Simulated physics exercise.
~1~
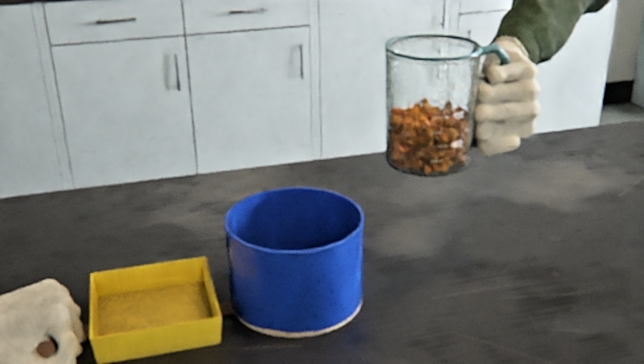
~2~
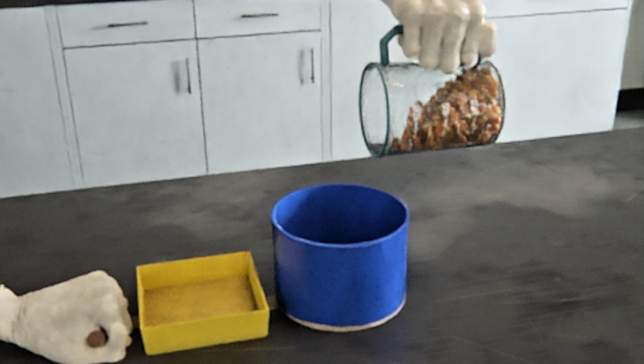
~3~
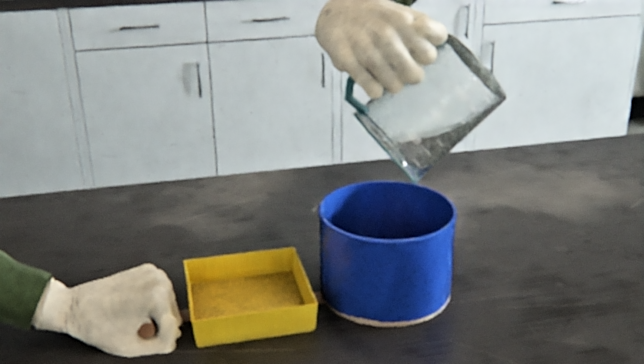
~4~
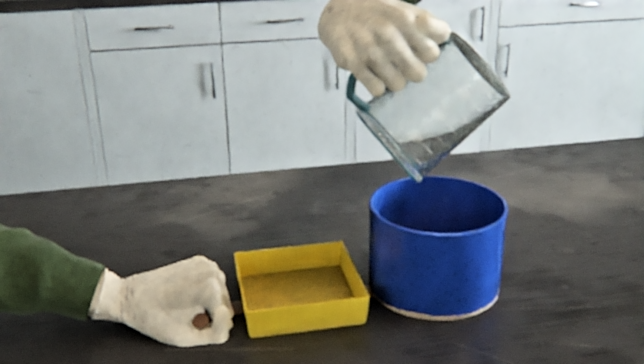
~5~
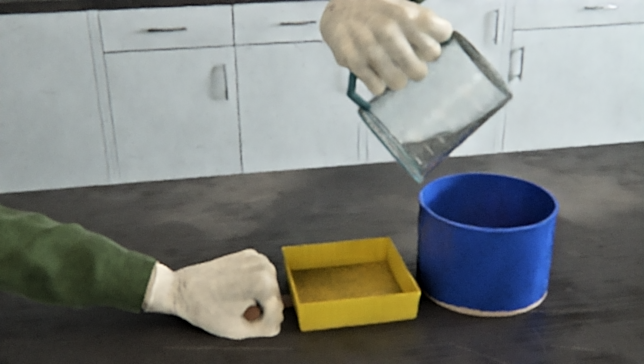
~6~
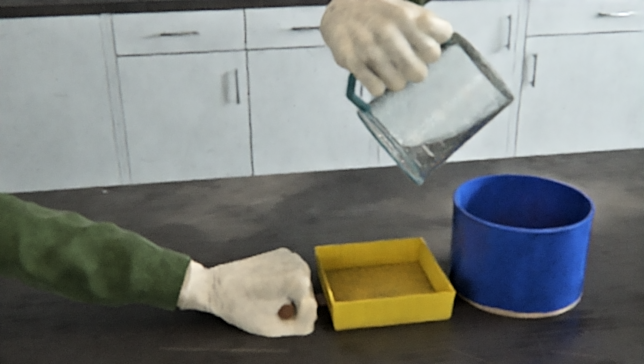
The clip shows a gloved hand tipping a glass jug of brown pieces over a blue pot until the jug looks empty, while another gloved hand beside a yellow tin moves right along with both dishes, leaving the pot right of the still tilted jug.
